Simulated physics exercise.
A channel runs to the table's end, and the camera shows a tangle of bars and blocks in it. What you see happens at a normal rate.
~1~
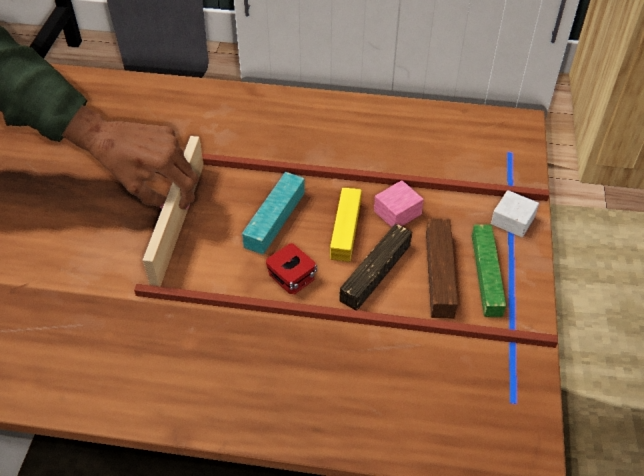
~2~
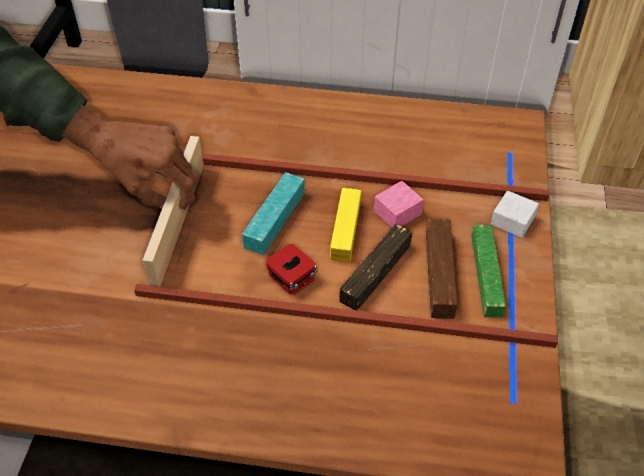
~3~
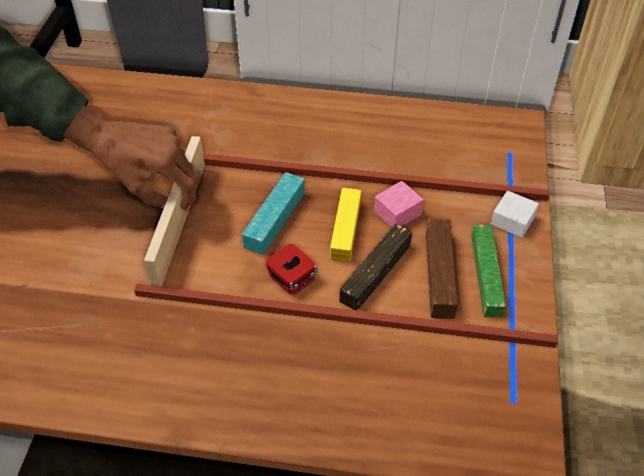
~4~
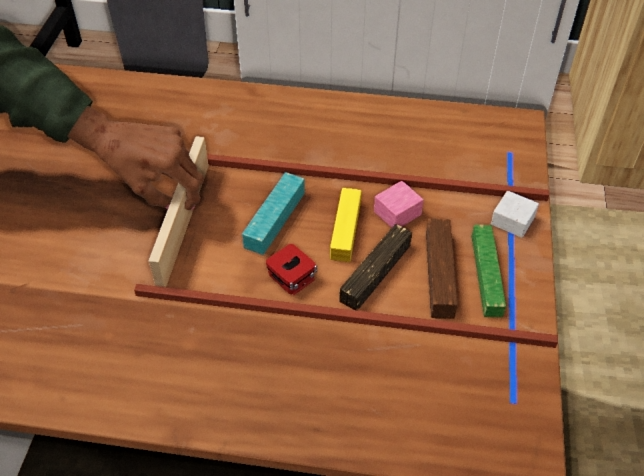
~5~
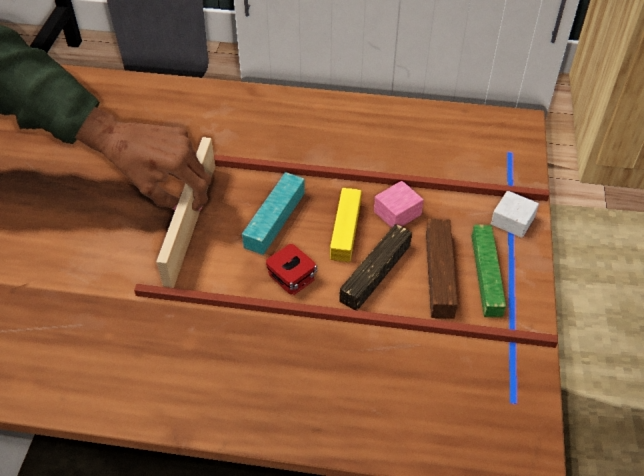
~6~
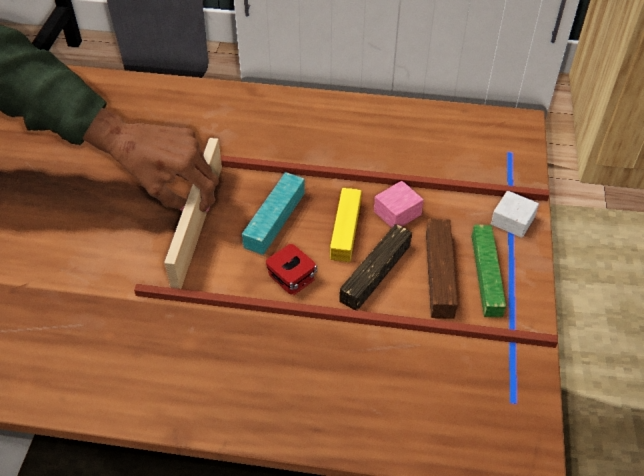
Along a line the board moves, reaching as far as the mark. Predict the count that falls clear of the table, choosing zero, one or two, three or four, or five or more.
The count is five or more.
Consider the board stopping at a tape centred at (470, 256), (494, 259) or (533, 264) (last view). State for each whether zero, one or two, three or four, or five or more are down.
Taking them in turn, 1 or 2; three or four; more than four.
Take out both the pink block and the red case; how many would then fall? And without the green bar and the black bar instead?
The counts: 3 and 3.
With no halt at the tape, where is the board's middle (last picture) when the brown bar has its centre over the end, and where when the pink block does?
Its middle is around (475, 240) and around (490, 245).
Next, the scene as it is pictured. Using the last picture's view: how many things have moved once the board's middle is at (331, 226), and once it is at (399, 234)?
Counting first: 5, next 7.
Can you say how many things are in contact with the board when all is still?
The count in contact is 2.
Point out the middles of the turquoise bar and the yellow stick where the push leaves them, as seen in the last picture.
Final spots - turquoise bar (524, 238), yellow stick (546, 245).
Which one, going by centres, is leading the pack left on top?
Yellow stick.
Soon after, none off yet; white block at rest near (515, 214); green bar at rest near (488, 269); brown bar at rest near (441, 267).
At rest, the number that fall off is five or more; fallen, black bar, pink block, brown bar, green bar and white block.
